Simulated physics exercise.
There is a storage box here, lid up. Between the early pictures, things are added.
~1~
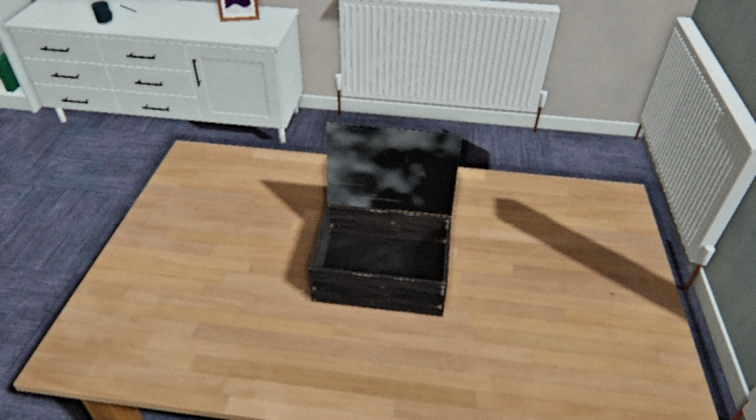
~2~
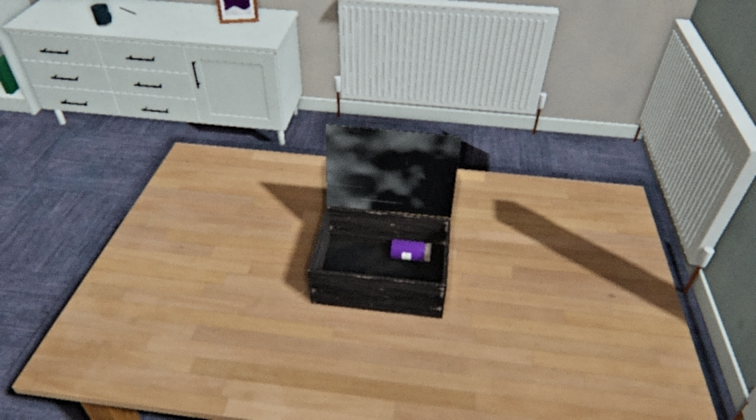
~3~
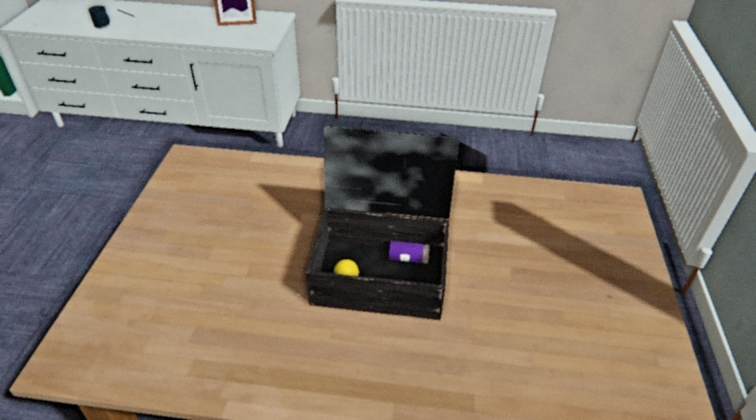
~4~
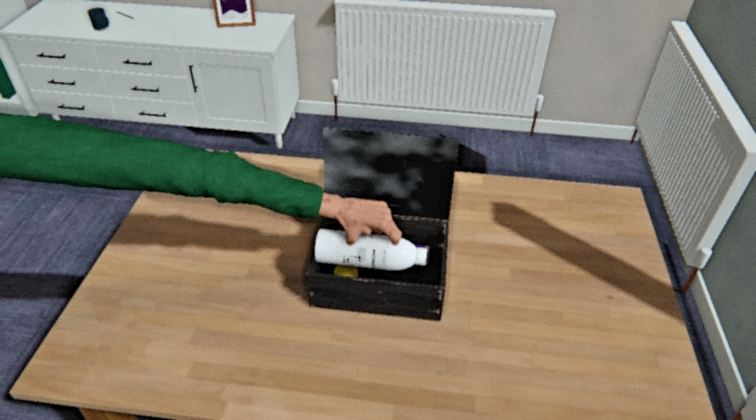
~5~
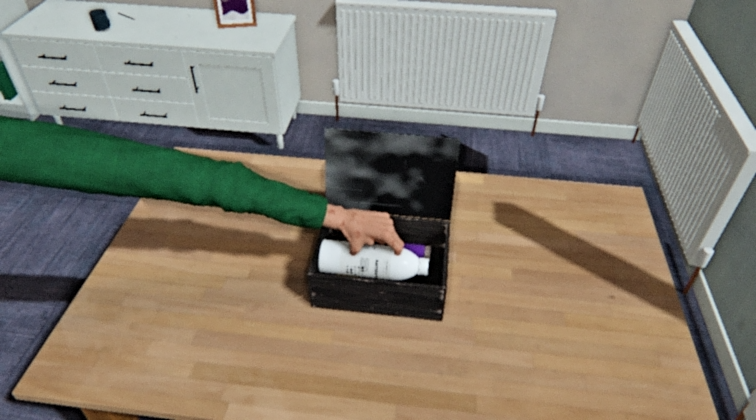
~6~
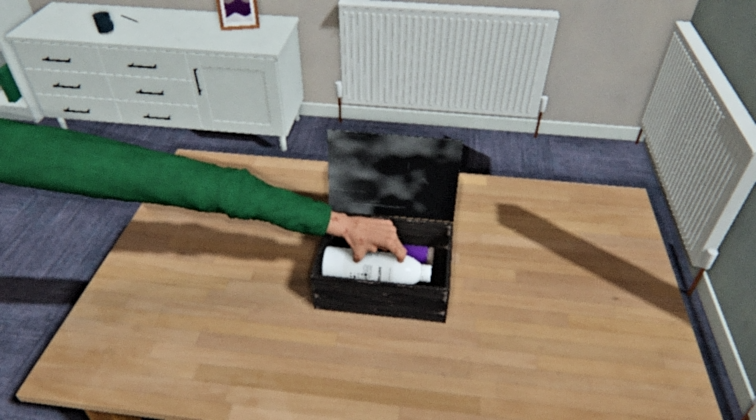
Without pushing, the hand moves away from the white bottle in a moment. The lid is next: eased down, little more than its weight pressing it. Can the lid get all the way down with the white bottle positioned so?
Yes, the lid gets all the way down.
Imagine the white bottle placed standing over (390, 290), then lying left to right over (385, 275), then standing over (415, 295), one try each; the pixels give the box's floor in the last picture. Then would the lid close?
The lid stays up the first time, goes down the second time and stays up the third time.
Then, 1.00 s later than the last frame, lid starting down; white bottle moved about its own width near (373, 286); yellow lemon moved about its own width.
Then, 1.70 s later than the last frame, lid 47° above the rim; white bottle moved about its own width near (373, 285); yellow lemon moved about its own width.
When it is over, lid shut; moved from the start, yellow lemon and white bottle; purple shaker as before. End places, in pixels of the last picture, white bottle near (373, 285).
